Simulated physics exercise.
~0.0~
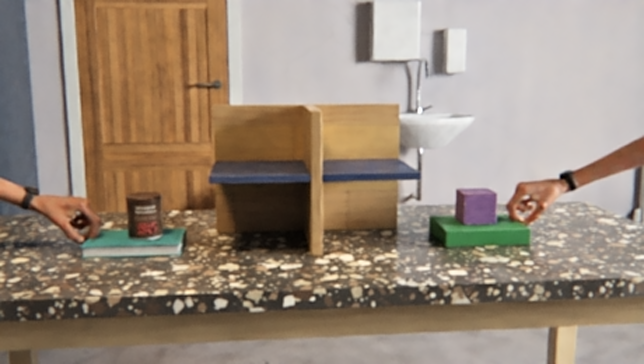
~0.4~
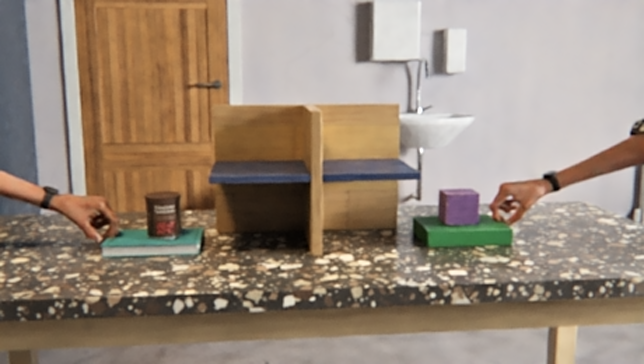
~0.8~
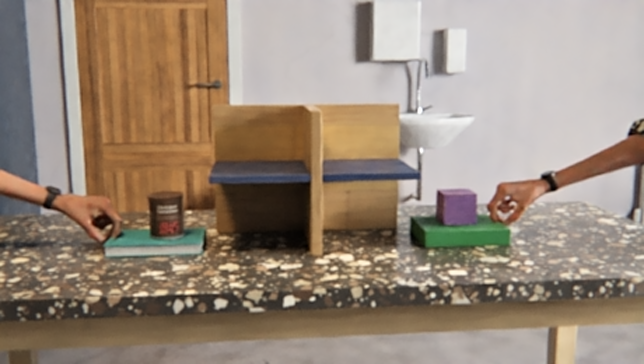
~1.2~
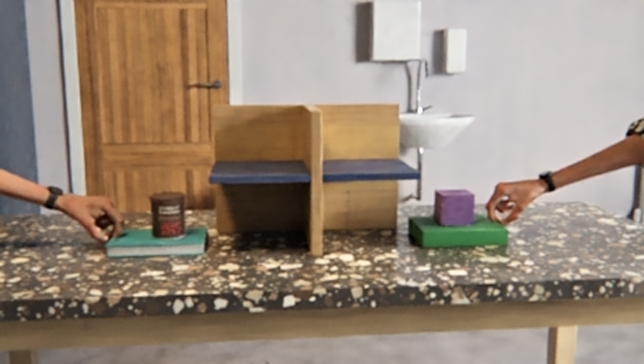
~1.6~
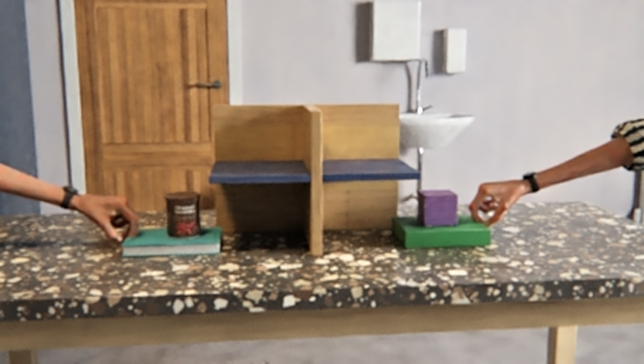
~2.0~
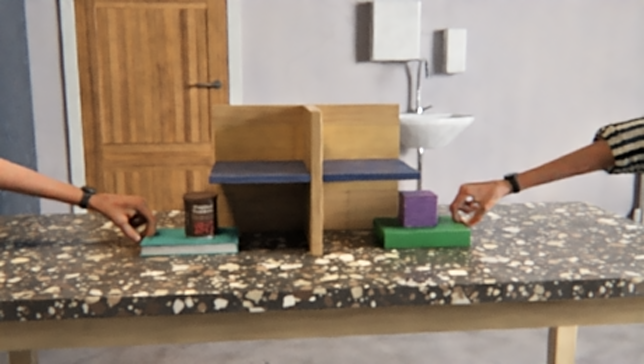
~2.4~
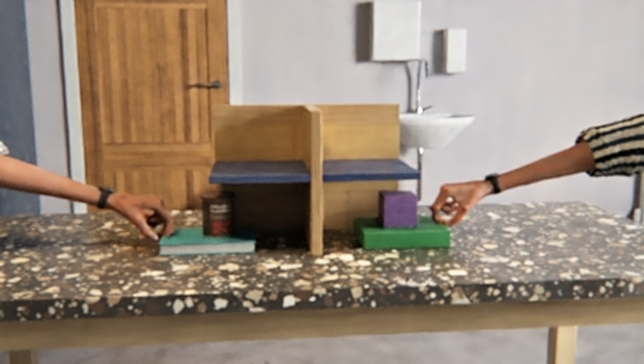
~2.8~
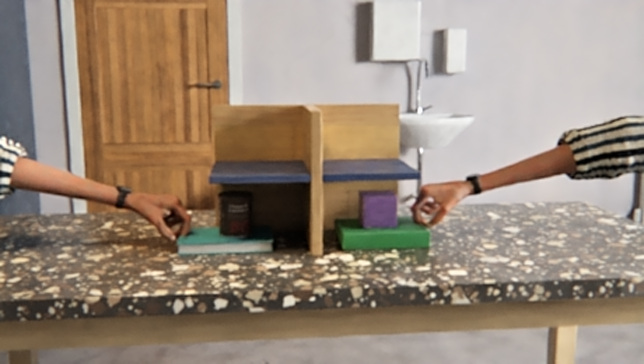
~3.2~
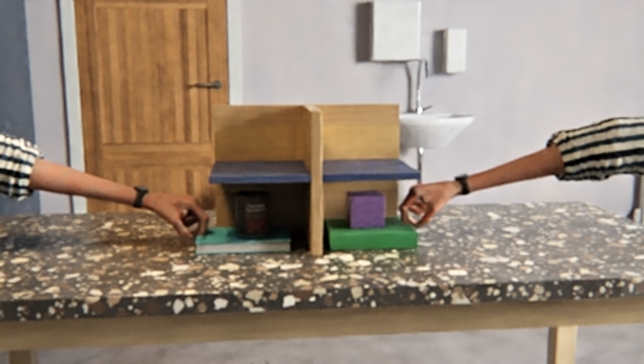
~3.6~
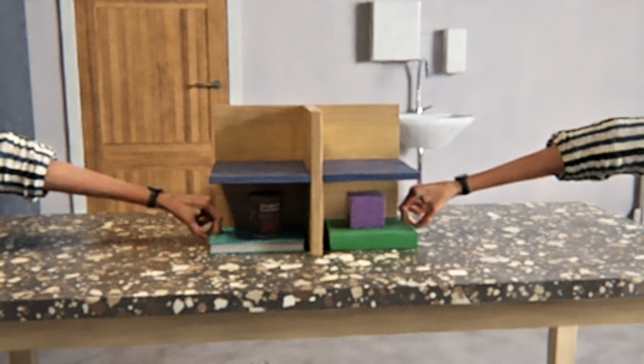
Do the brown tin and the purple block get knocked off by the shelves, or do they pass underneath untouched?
Both pass underneath untouched, with the brown tin still upright on the turquoise book and the purple block still on the green tray.
Two hands slide a tin on a book and a purple block on a green tray beneath shelves.
